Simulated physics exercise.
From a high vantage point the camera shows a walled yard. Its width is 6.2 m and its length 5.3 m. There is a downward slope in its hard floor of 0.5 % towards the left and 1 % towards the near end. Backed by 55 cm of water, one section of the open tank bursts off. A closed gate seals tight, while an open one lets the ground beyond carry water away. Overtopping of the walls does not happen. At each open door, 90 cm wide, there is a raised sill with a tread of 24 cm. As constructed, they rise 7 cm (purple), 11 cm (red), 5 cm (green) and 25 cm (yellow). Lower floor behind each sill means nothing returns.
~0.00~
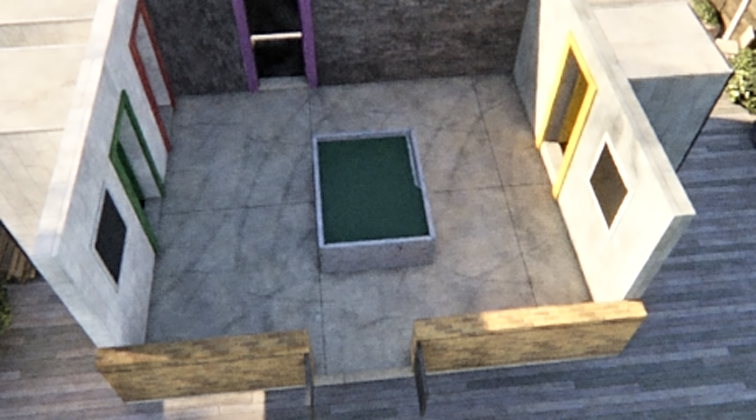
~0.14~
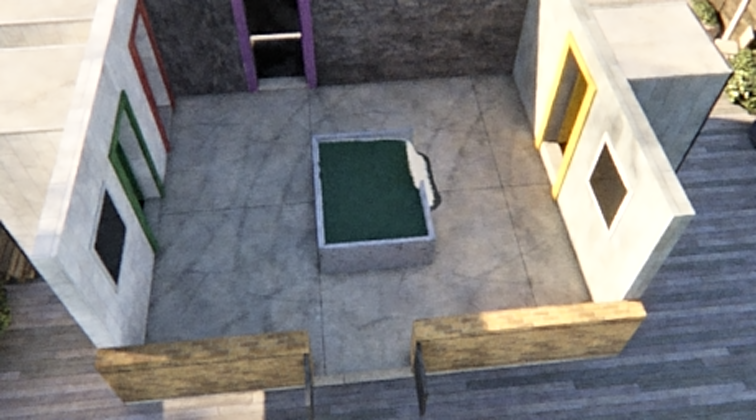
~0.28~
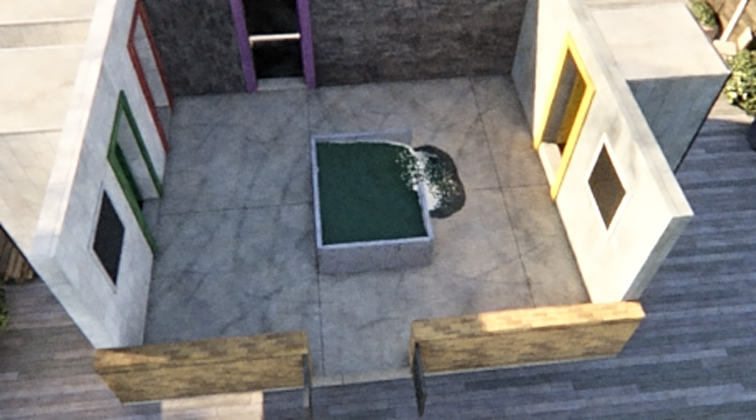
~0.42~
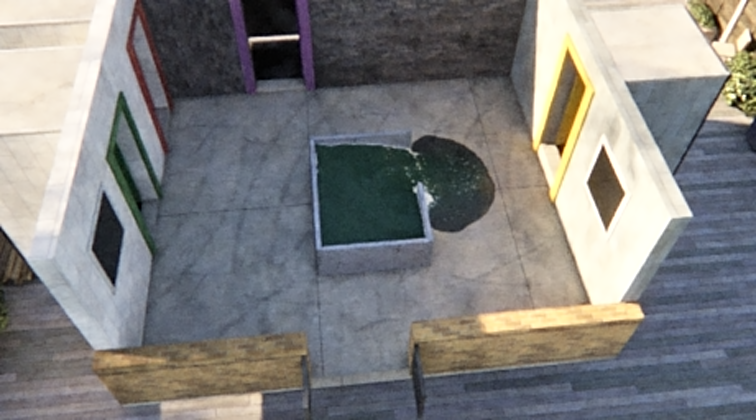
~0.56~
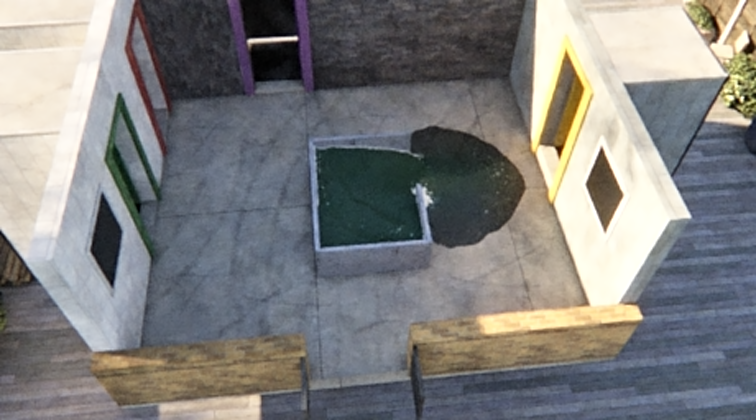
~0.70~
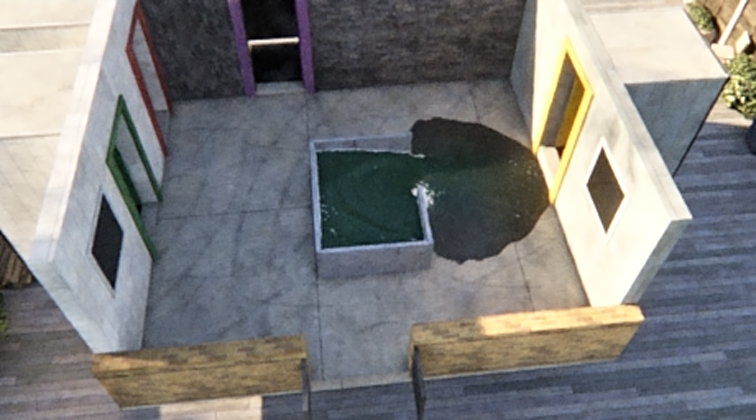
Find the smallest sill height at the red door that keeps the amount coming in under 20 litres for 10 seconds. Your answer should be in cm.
The smallest height is roughly 5 cm.
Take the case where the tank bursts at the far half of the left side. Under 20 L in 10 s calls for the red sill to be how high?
Some 14.5 cm.
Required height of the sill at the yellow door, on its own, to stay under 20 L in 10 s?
For yellow, a step near 22 cm.
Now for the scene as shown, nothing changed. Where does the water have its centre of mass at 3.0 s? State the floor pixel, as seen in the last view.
About (443, 193).
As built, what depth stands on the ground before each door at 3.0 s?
Centimetres: Purple = 0, red = 0, green = 0, yellow = 19.
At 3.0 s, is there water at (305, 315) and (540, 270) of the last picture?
First untouched, then soaked.
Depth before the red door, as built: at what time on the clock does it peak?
Approximately 7.5 s.
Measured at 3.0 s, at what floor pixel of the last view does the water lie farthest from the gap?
Around (595, 336).
After 1.4 s water covers 20 % of the floor, deepest (28 cm) near (419, 177); it has not reached the red door.
After 3.0 s water covers 35 % of the floor, deepest (23 cm) near (507, 80); it has not reached the red door.
After 10.0 s water covers 95 % of the floor, deepest (12 cm) near (250, 370); 6 cm at the red door, 0 litres in over its 11 cm sill.
At the red door as built, the water arrived by 5.2 s and peaked near 9 cm at 7.6 s.
Run again over the same 10 s with other heights there, 30 litres in over 4 cm, 13 litres over 5.5 cm. The limit of 20 litres is kept from about 5 cm up.
